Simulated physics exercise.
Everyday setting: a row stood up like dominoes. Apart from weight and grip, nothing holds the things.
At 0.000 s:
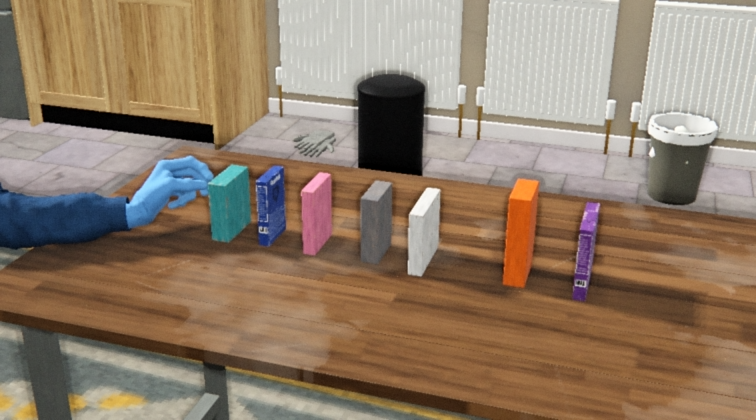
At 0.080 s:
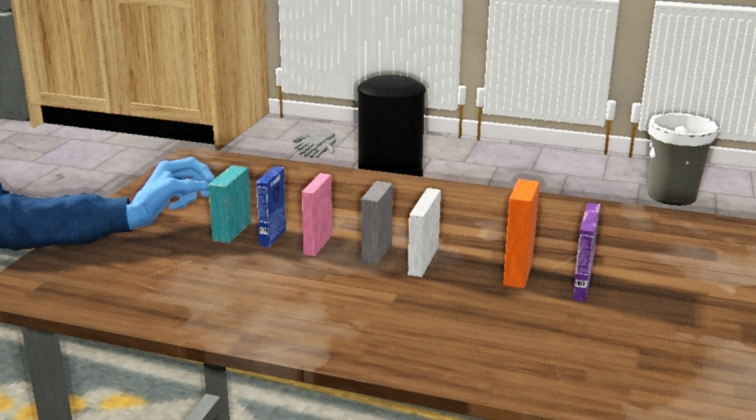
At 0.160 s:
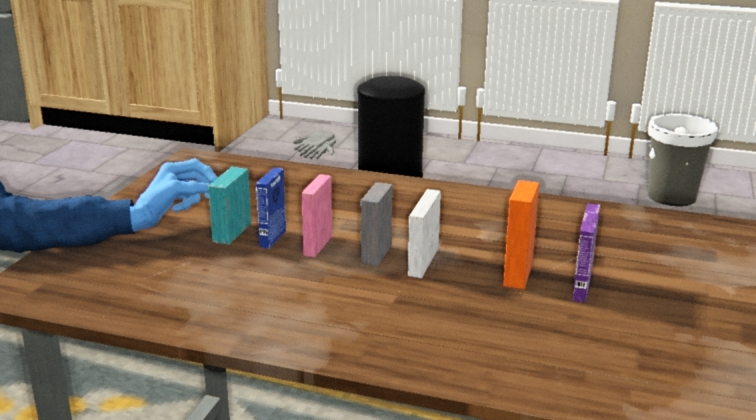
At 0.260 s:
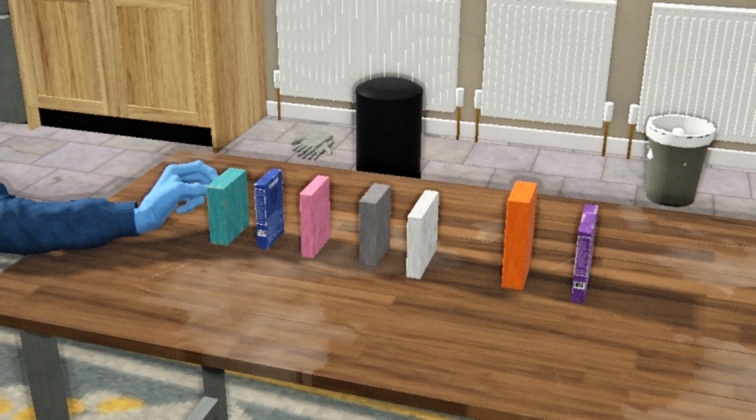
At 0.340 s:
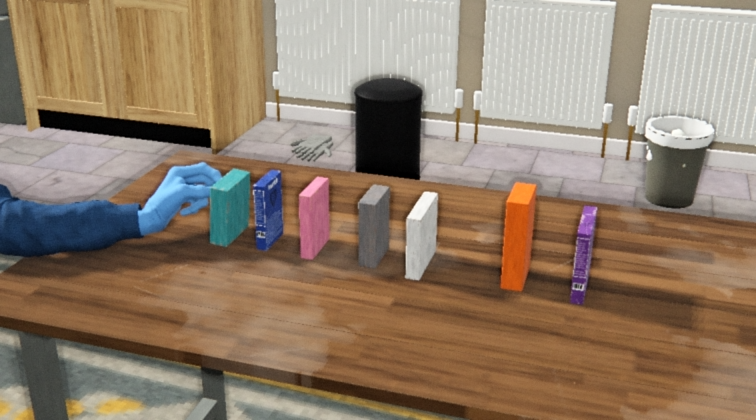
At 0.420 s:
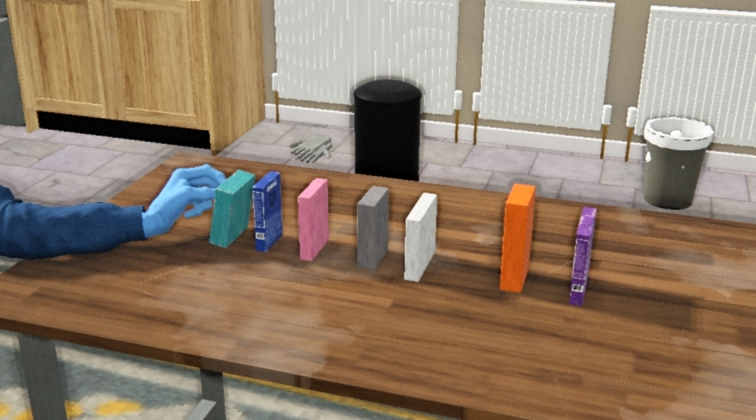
A gloved hand in light blue, with a dark blue sleeve, reaches in from the left over a wooden table, seen from slightly above in a room with white radiators, a wooden cupboard and bins. Upright in a spaced row stand turquoise, blue, pink, grey, white, orange and purple pieces, left to right. The hand stays nearly still at the turquoise board, then pushes it into a slight rightward lean, while the others stay upright and the view drifts very slightly.
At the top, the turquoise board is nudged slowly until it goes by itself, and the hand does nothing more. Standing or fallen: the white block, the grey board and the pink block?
The white block is going to fail to stay up, the grey board is going to fail to stay up, the pink block is going to fail to stay up.
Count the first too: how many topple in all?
That adds up to 5 in total.
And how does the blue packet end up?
Well, the blue packet tumbles.
After 0.82 s, turquoise board 63° over; pink block turned 19° from how it was put near (325, 221); blue packet turned 47° from how it was put.
After 1.02 s, turquoise board 74° over; pink block turned 68° from how it was put near (348, 239); grey board turned 40° from how it was put near (398, 234); white block turned 14° from how it was put near (429, 237).
In the end (1.7 s), toppled on the table, blue packet, grey board, pink block and white block; orange board unmoved. At the end, from the last picture's camera, white block near (463, 266), grey board near (419, 248).
